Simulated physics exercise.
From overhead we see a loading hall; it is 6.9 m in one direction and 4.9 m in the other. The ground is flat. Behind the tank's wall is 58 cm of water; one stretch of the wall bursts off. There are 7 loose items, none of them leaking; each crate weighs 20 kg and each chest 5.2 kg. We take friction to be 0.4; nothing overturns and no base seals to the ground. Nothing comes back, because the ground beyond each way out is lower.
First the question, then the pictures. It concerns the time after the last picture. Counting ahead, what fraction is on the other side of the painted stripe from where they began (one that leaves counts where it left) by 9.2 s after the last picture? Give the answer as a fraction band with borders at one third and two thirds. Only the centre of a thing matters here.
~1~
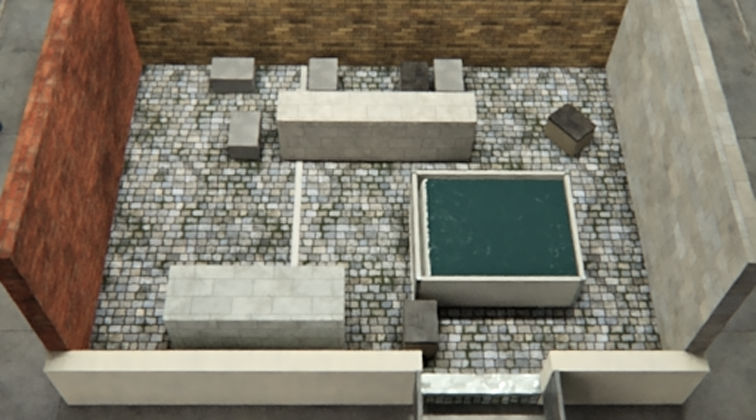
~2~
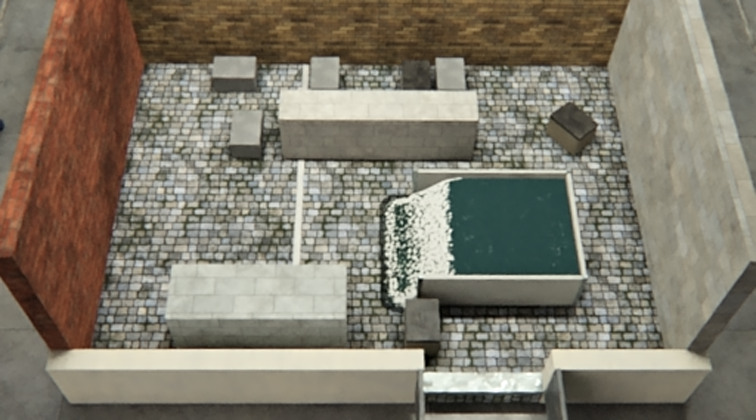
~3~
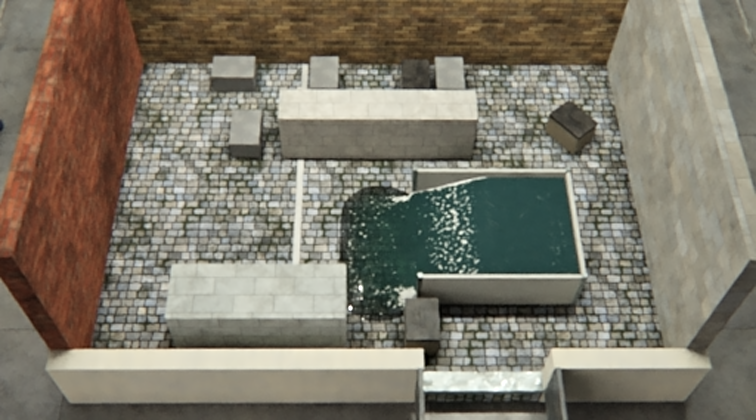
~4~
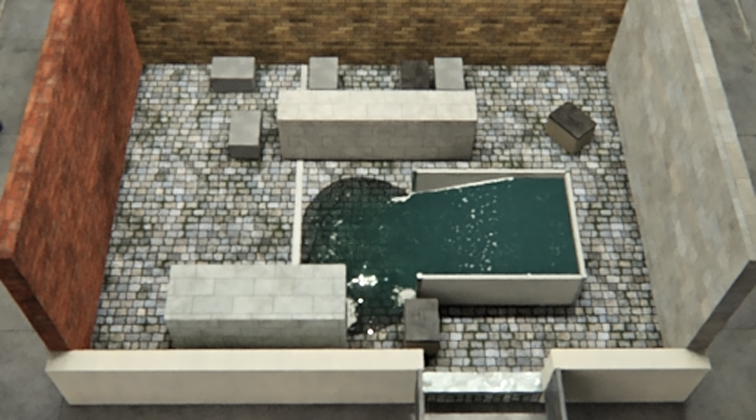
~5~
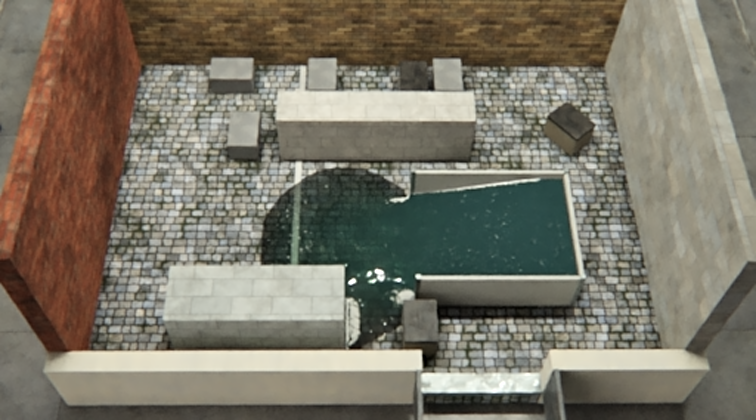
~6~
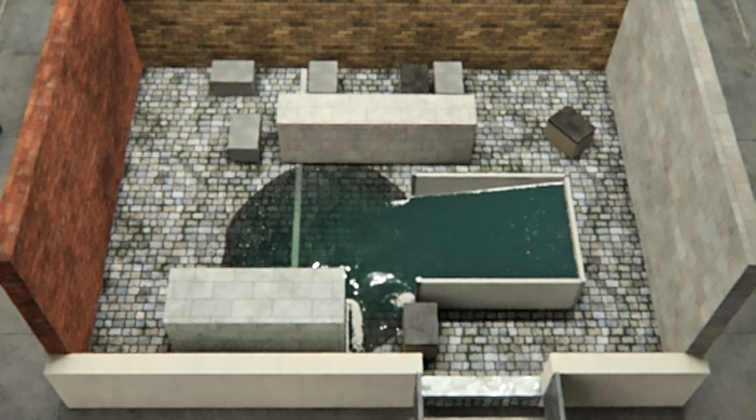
Band: Less than 1/3.
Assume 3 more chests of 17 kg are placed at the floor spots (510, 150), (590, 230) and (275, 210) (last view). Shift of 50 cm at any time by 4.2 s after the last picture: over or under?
Respectively: A smaller shift, a smaller shift, a bigger shift.
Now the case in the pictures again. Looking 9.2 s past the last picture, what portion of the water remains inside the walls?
Around 98 % of the water.
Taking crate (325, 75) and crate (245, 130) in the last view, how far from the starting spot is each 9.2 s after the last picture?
Respectively, 200 cm and 120 cm.
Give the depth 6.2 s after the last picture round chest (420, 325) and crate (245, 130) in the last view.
I'd estimate 8 cm for the first and 9 cm for the second.
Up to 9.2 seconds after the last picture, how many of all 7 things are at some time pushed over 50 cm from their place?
I make that 6.
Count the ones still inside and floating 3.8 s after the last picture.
I get 0.
Then, 1.2 s after the last picture 0 of 7 are over the mark; 0 afloat.
Then, 3.8 s after the last picture 0 of 7 are over the mark; 0 afloat.
Then, 6.2 s after the last picture 1 of 7 are over the mark; 3 afloat.
Then, 9.2 s after the last picture 2 of 7 are over the mark; 3 afloat.
